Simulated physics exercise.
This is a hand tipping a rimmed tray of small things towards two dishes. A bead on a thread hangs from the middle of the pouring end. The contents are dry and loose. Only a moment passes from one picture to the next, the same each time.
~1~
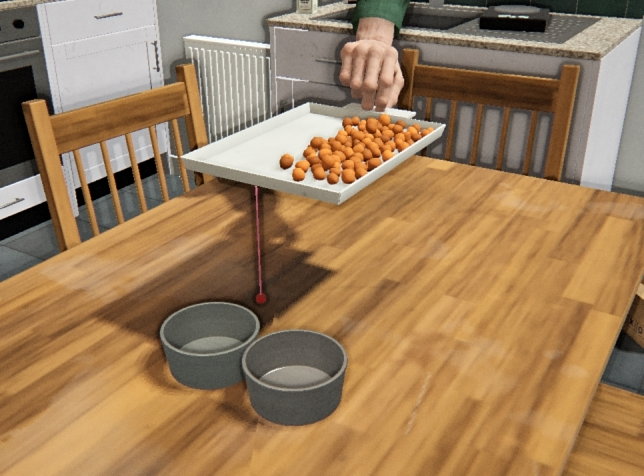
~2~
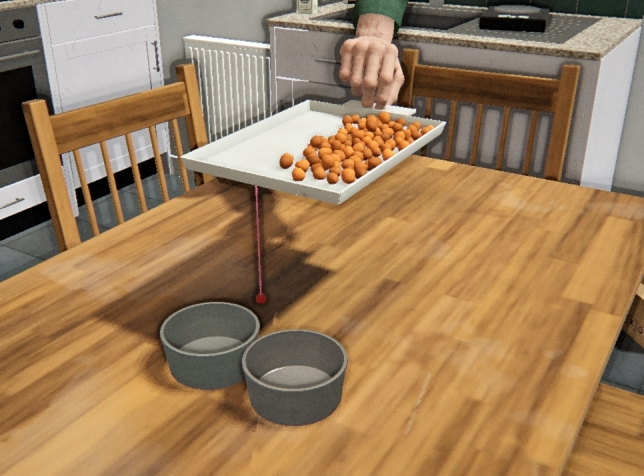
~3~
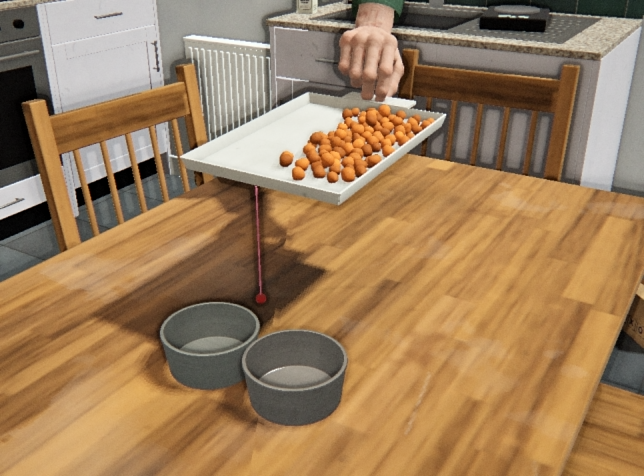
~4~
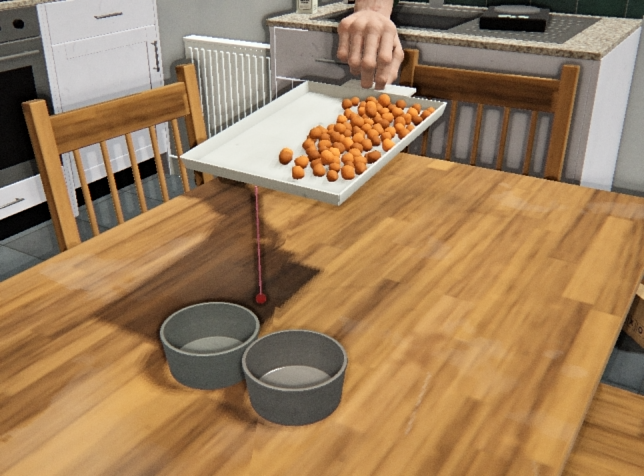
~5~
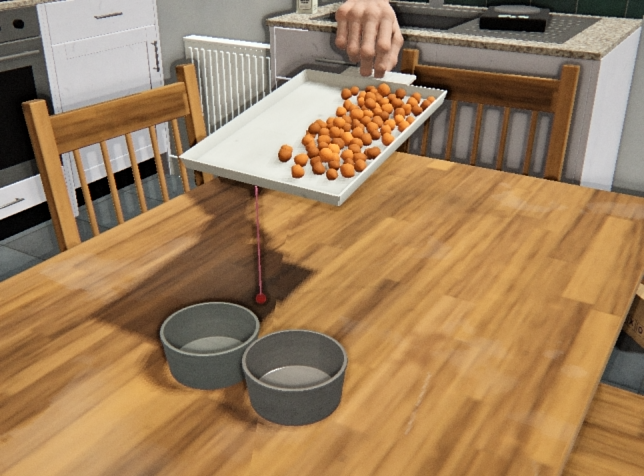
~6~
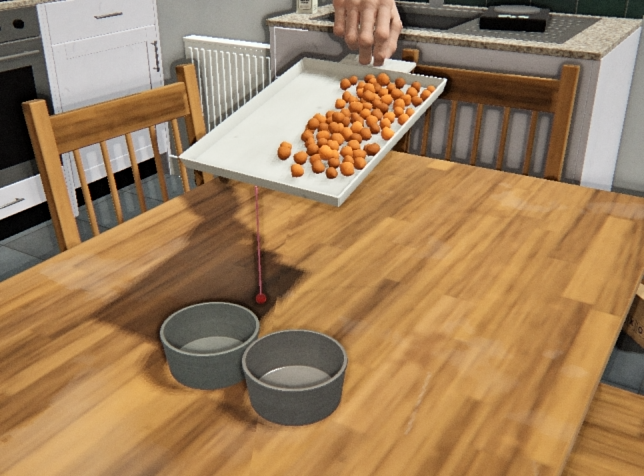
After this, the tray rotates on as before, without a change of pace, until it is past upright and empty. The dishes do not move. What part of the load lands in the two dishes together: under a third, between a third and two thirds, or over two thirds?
Caught overall: Over two thirds.
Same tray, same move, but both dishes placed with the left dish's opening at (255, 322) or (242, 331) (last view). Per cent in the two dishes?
In turn 40 and 70 in a hundred.
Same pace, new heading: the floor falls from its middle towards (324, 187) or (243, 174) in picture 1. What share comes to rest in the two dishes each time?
About 40 and 40 per cent.
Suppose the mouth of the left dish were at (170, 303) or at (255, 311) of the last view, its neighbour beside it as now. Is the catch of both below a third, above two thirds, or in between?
In turn: The middle third; below one third.
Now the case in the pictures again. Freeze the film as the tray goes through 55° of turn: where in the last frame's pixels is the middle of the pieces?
Around (299, 146).
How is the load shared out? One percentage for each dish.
The left dish has 30 per cent, the right dish has 50.
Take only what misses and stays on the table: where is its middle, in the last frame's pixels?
Around (180, 439).
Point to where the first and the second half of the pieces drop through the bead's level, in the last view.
At about (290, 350), then at (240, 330).
Shortly afterwards, tray tipped steeply; all but a few on the tray; only a few in the air.
Next, tray tipped right over; all but a few on the tray; only a few outside both.
Some moments later, tray tipped past a quarter turn; near half in the right dish; near a third in the left dish; near a quarter outside both; only a few in the air.
In the end, tray tipped past a quarter turn; near half in the right dish; near a third in the left dish; near a quarter outside both.
